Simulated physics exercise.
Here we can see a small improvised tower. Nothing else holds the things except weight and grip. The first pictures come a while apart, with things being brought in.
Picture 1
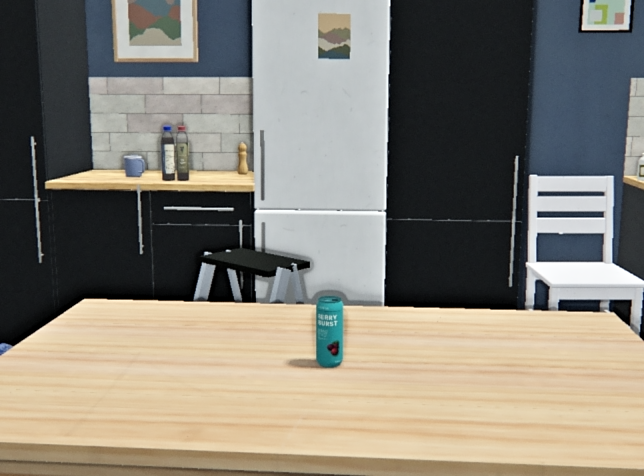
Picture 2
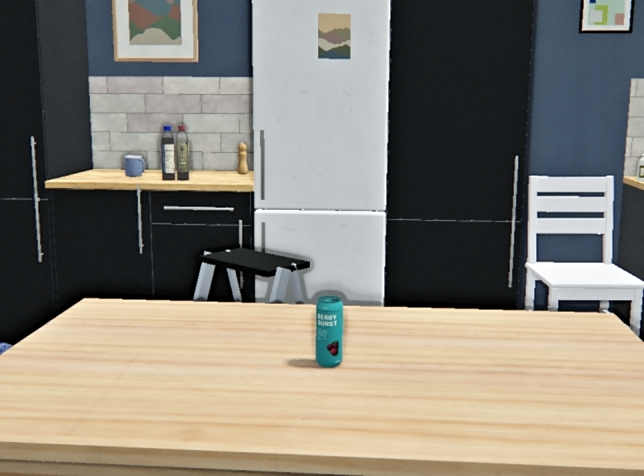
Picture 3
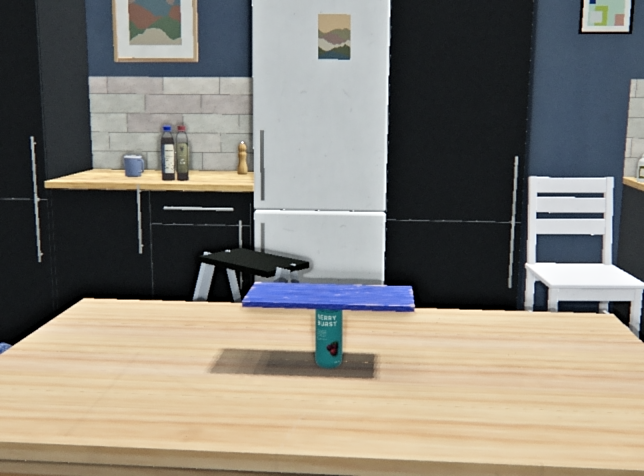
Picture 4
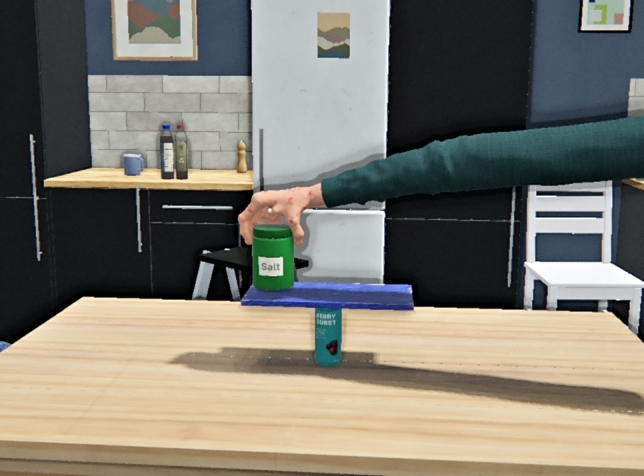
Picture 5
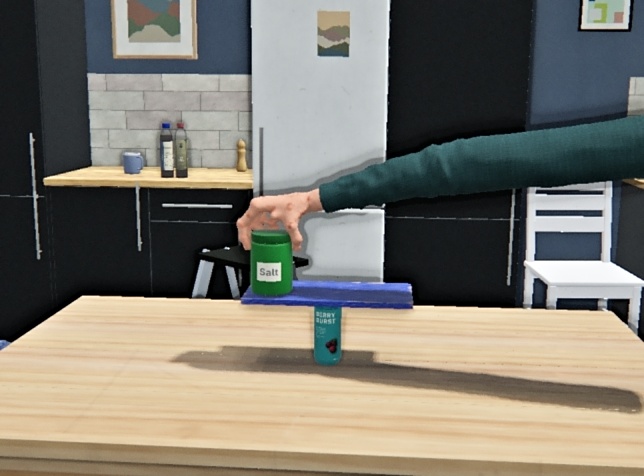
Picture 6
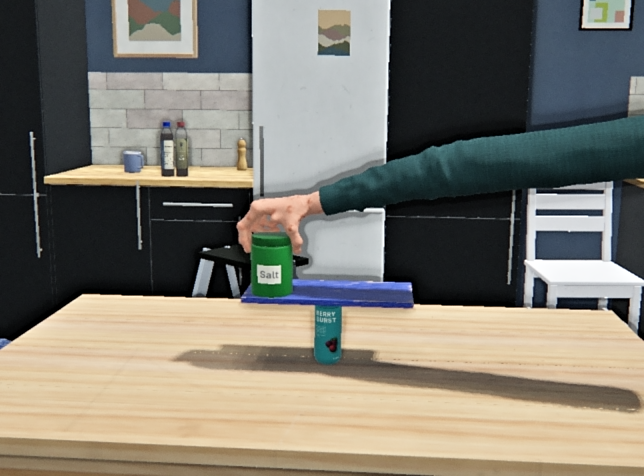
A hand in a dark green sleeve reaches in from the right over a pale wooden table, seen from the front and slightly above in a kitchen with dark cupboards and a white fridge. A turquoise can stands mid-table, with a white chair behind at right. A blue board appears across the can, then the hand lowers a green salt jar slightly onto its left end, the camera still.
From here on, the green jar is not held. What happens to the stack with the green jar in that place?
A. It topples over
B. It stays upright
A, it topples over.
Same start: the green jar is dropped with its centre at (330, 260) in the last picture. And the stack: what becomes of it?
After that, it remains intact.
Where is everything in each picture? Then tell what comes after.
In the first frame, the last thing is not in view yet; turquoise can (330, 332).
In the second frame, the last thing is not in view yet; turquoise can (329, 332).
In the third frame, the last thing is not in view yet; turquoise can (329, 333).
In the fourth frame, on its way; green jar (273, 256); turquoise can (328, 331).
In the fifth frame, on its way; green jar (272, 261); turquoise can (328, 330).
In the sixth frame, in place under the hand; green jar (272, 264); turquoise can (328, 329).
Then, 0.50 s after the last picture, green jar now fallen; blue board tipped 54° from how it was; turquoise can tipped 4° from how it was.
Then, 0.70 s after the last picture, blue board now fallen; turquoise can on its side.
By the end, fallen, turquoise can, green jar and blue board. The stack loses its balance.
